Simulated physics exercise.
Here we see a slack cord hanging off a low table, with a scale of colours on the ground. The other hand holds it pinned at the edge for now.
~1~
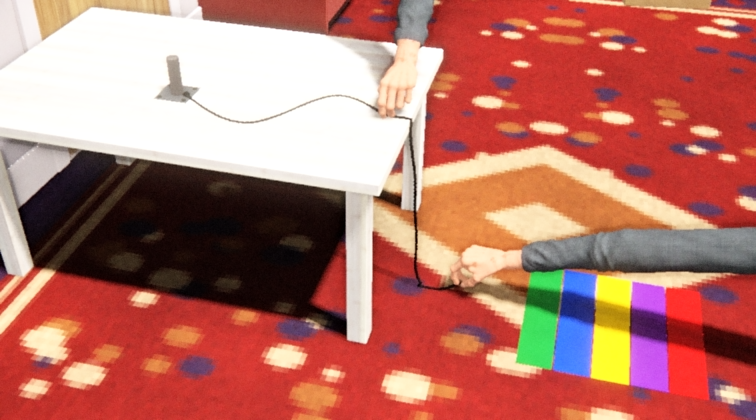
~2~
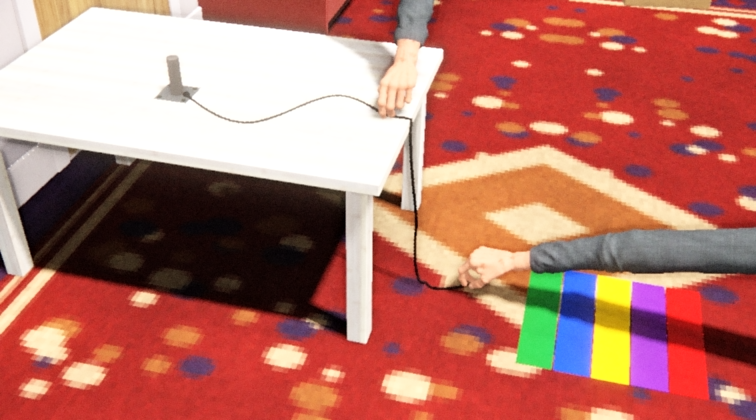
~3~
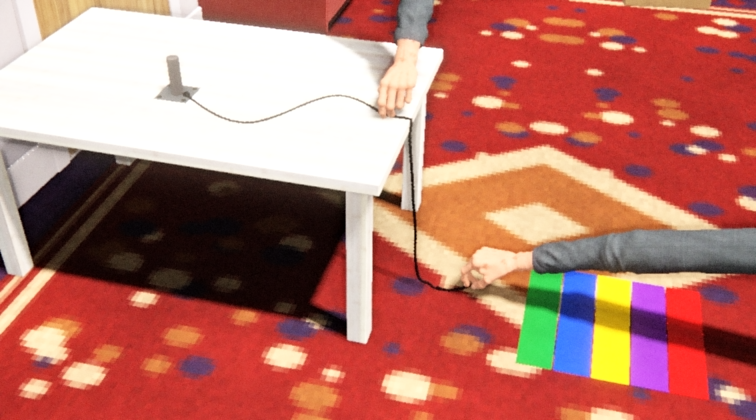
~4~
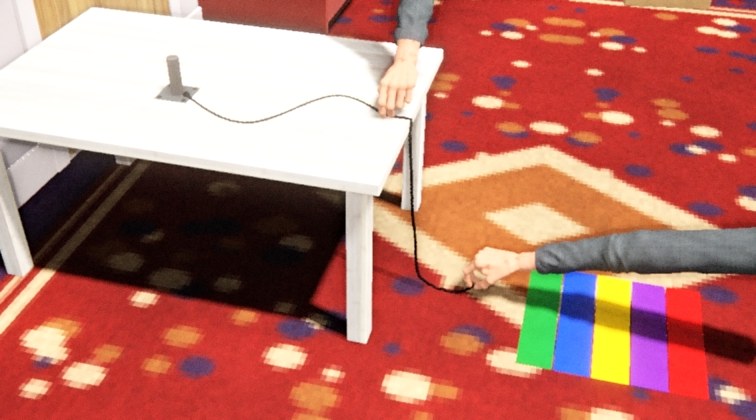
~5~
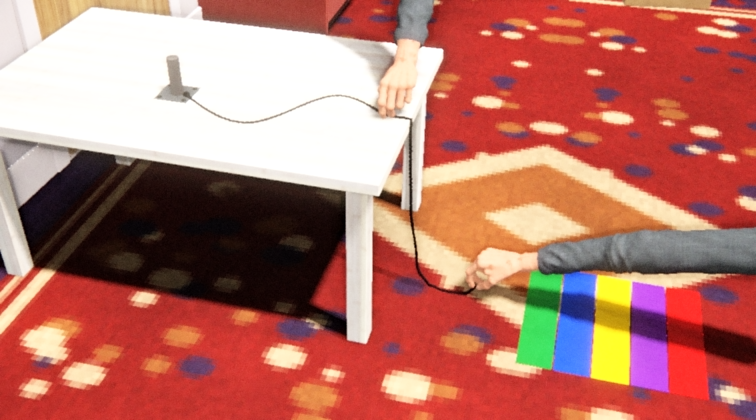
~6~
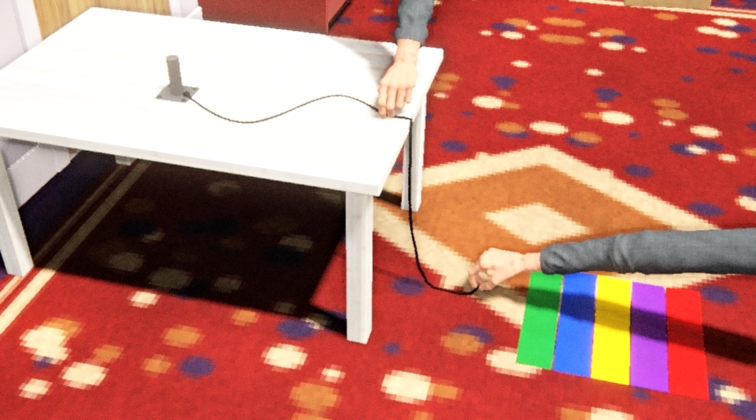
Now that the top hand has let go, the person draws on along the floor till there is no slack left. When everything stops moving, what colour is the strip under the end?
The strip under the end is purple.
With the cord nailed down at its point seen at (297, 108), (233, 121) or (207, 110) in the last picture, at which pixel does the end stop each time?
In order of the tries: About (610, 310), then (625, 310), then (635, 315).
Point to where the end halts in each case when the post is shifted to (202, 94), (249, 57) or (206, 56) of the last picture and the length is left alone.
(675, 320), (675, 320) and (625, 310), roughly.
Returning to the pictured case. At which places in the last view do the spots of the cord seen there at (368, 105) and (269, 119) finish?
The first ends at (413, 127) and the second at (295, 106).
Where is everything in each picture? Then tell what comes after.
In the first frame, end (460, 283); green (536, 347); blue (573, 353); yellow (611, 361); purple (649, 368); red (688, 375).
In the second frame, end (468, 284); cord through (205, 109) (278, 116) (354, 99) (410, 136) (415, 208) (417, 272).
In the third frame, end (471, 285).
In the fourth frame, end (473, 285); cord through (205, 109) (278, 116) (354, 99) (410, 135) (412, 207) (418, 273).
In the fifth frame, end (476, 286).
In the sixth frame, end (478, 286); cord through (205, 109) (278, 116) (354, 99) (410, 135) (410, 207) (422, 272).
A little later, end near (573, 303); over blue.
Next, end near (621, 311); over yellow.
When it is tight, end near (650, 316); over purple. It gets as far as the purple strip.
